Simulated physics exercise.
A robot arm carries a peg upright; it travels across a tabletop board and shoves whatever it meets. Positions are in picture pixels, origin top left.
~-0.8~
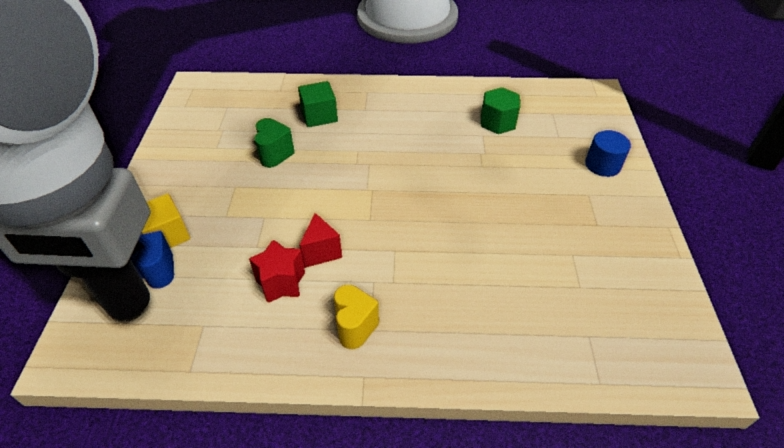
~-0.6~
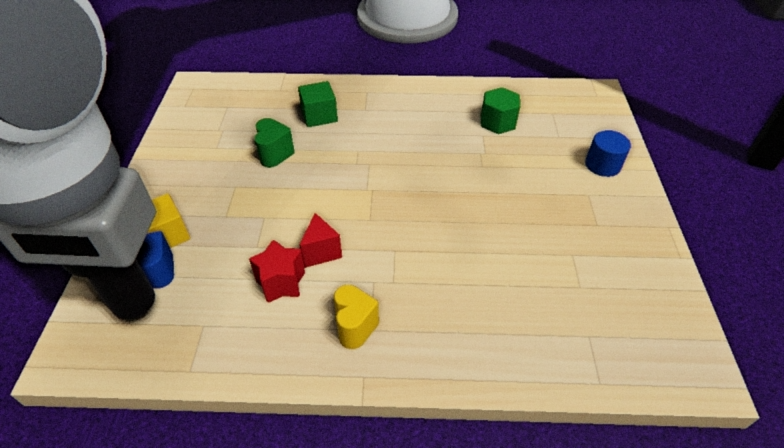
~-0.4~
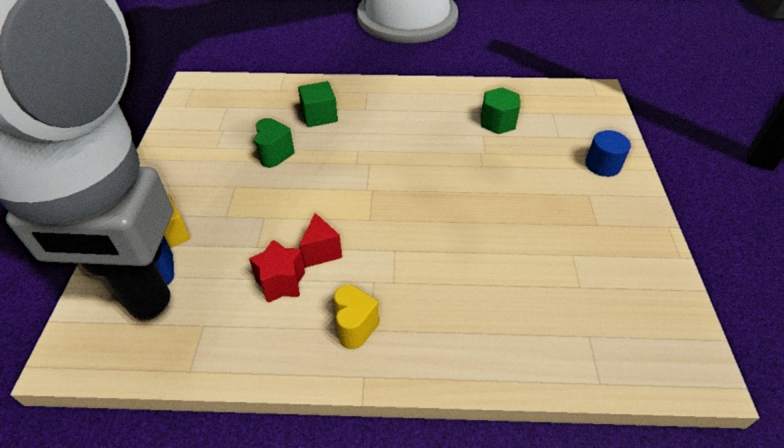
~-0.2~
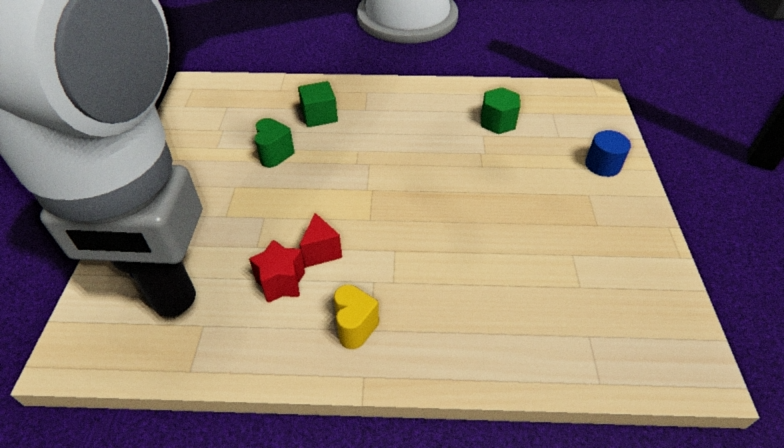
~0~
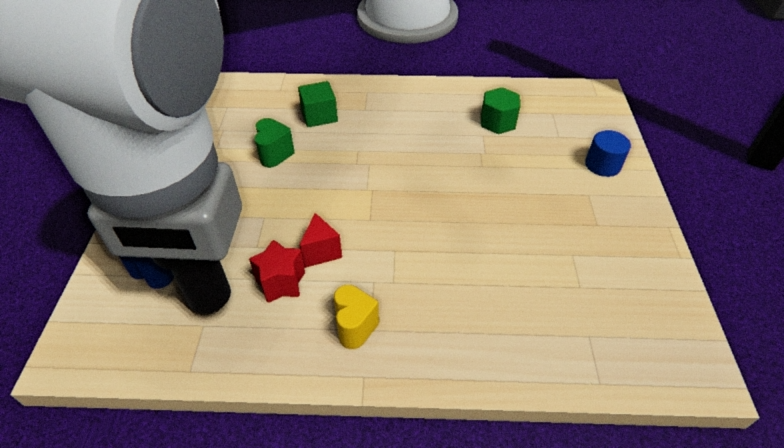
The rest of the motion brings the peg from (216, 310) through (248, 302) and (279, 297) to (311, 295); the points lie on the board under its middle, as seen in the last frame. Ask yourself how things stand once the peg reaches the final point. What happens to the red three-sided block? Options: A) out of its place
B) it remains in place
A.
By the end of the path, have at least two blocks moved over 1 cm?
I expect so.
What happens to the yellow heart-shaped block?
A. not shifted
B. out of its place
That would be A.
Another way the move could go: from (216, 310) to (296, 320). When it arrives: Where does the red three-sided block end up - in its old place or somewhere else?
The red three-sided block does not move.
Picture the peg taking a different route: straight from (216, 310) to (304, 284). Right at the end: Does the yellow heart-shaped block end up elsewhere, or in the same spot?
The yellow heart-shaped block is left alone.
What follows on the original path. Halfway along, peg (260, 285); red star block (290, 254), turned 15° anticlockwise; red three-sided block (324, 225).
At the end, peg (308, 281); red star block (325, 243), turned 35° anticlockwise; red three-sided block (335, 214); yellow heart-shaped block still.
